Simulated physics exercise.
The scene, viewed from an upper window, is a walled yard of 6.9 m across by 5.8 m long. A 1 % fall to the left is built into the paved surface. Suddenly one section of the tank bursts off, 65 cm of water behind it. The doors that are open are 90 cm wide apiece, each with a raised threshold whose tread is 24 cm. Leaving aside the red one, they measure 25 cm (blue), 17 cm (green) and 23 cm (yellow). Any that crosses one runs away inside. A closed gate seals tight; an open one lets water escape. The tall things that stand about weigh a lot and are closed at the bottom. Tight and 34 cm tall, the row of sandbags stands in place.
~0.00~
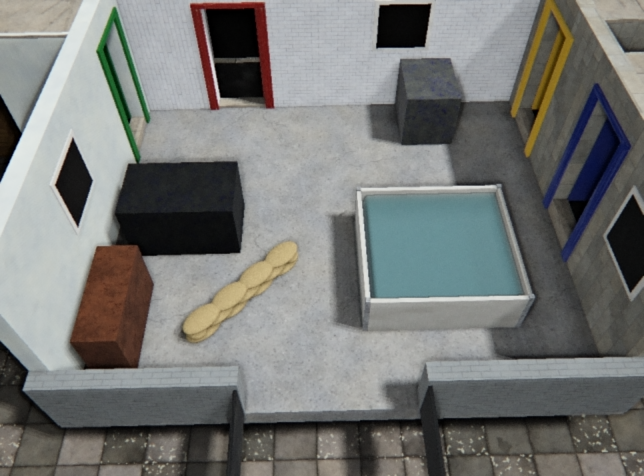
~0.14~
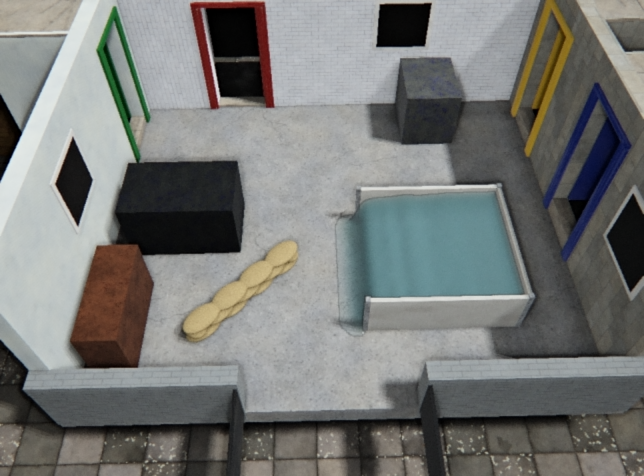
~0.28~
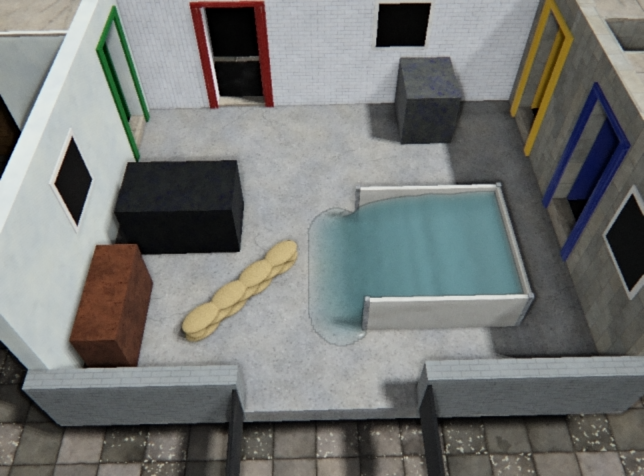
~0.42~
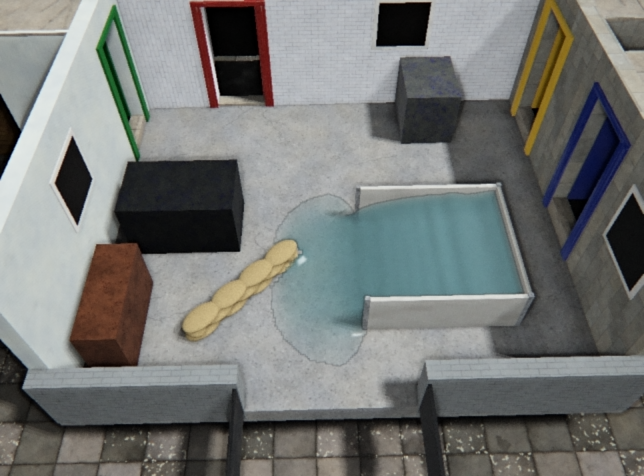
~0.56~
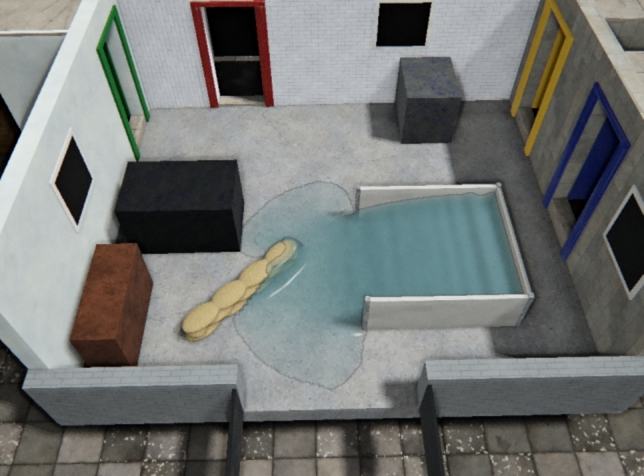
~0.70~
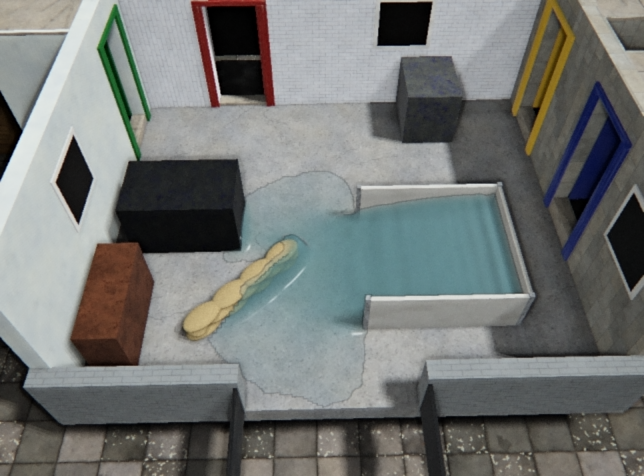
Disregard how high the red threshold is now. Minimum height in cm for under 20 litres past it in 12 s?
Approx. 15 cm.
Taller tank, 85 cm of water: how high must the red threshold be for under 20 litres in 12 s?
Step height: Approx. 21 cm.
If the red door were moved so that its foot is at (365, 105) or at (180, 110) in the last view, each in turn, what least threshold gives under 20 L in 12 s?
First place around 9.5 cm, second around 15 cm.
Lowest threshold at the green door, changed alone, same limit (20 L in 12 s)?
At the green door it takes roughly 15 centimetres.
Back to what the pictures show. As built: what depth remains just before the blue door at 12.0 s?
It comes to about 3.5 centimetres deep.
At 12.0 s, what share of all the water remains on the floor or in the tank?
Roughly 66 percent of the water remains.
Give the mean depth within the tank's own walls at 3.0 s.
Around 13 cm deep on average.
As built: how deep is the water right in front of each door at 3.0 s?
Centimetres: Blue = 0, red = 13, green = 14, yellow = 0.
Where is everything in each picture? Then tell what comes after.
In the first frame, still water, 65 cm deep, in the tank at (438, 243); the red door at (236, 63) is dry.
In the second frame, the front is at (348, 326), 0.3 m from the gap at (363, 262); 0.5 m2 of floor is wet, 65 cm left at the back.
In the third frame, the gap is at (363, 263), the front 0.7 m out at (317, 318); the back of the tank holds 65 cm.
In the fourth frame, the gap is at (363, 263), the front 1.2 m out at (279, 312); the back of the tank holds 64 cm.
In the fifth frame, the front is at (242, 246), 1.8 m from the gap at (363, 264); 4.4 m2 of floor is wet, 57 cm left at the back.
In the sixth frame, water pours out at (363, 263) and has run 2.1 m, to (214, 335); about 7 cm deep outside, 55 cm at the back; the red door at (237, 61), 4.4 m from the gap, is still 2.2 m from the nearest water.
After 1.4 s water covers 25 % of the floor, deepest (43 cm) near (301, 266); it has not reached the red door.
After 3.0 s water covers 50 % of the floor, deepest (44 cm) near (92, 396); 13 cm at the red door, 56 litres in over its 6 cm threshold.
After 12.0 s water covers 85 % of the floor, deepest (14 cm) near (151, 109); 9 cm at the red door, 192 litres in over its 6 cm threshold.
At the red door as built, the water arrived by 2.0 s and peaked near 16 cm at 4.6 s.
Run again over the same 12 s with other heights there, 34 litres in over 13.5 cm, 4 litres over 18.5 cm. The limit of 20 litres is kept from about 15 cm up.
